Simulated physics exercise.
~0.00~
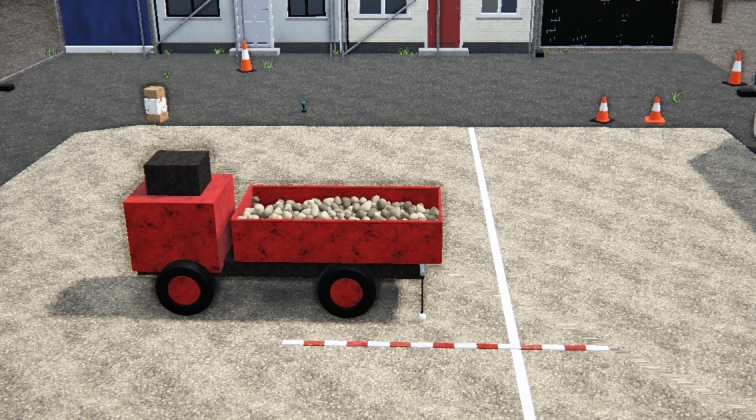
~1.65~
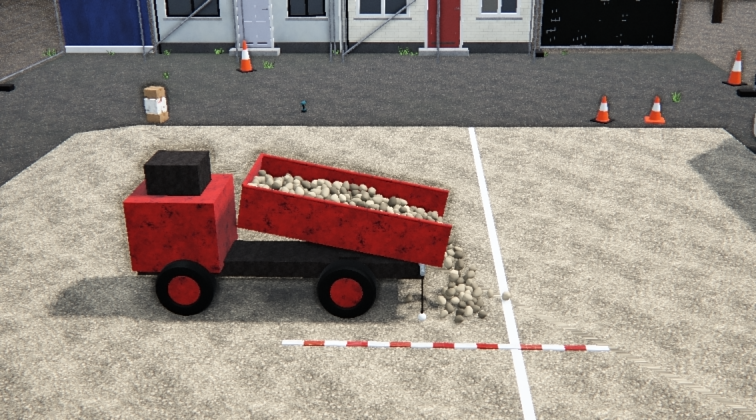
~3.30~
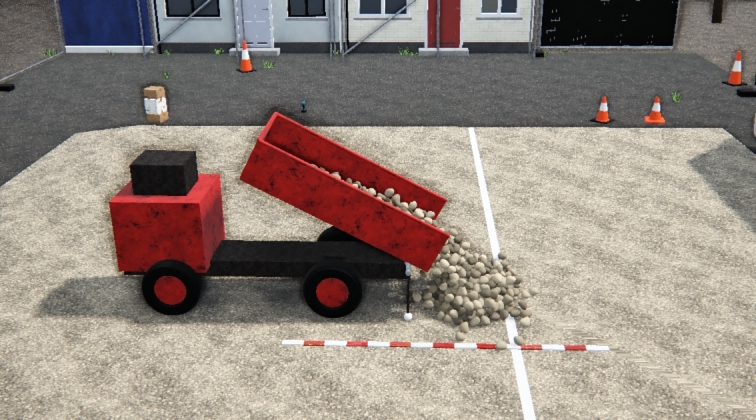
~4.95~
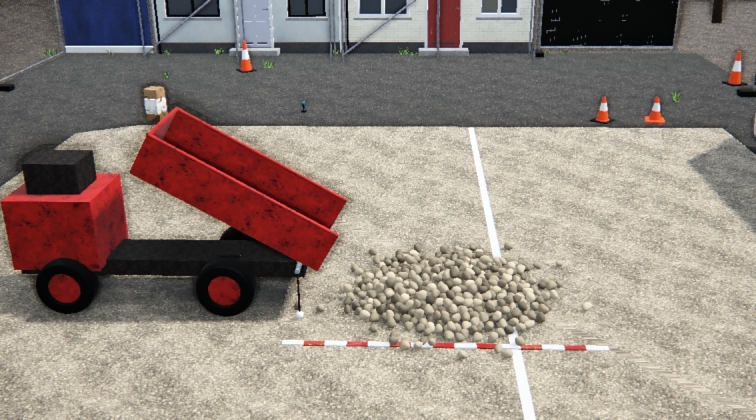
On a building site, a red tipper dumps cobbles across a white line, pulling left.
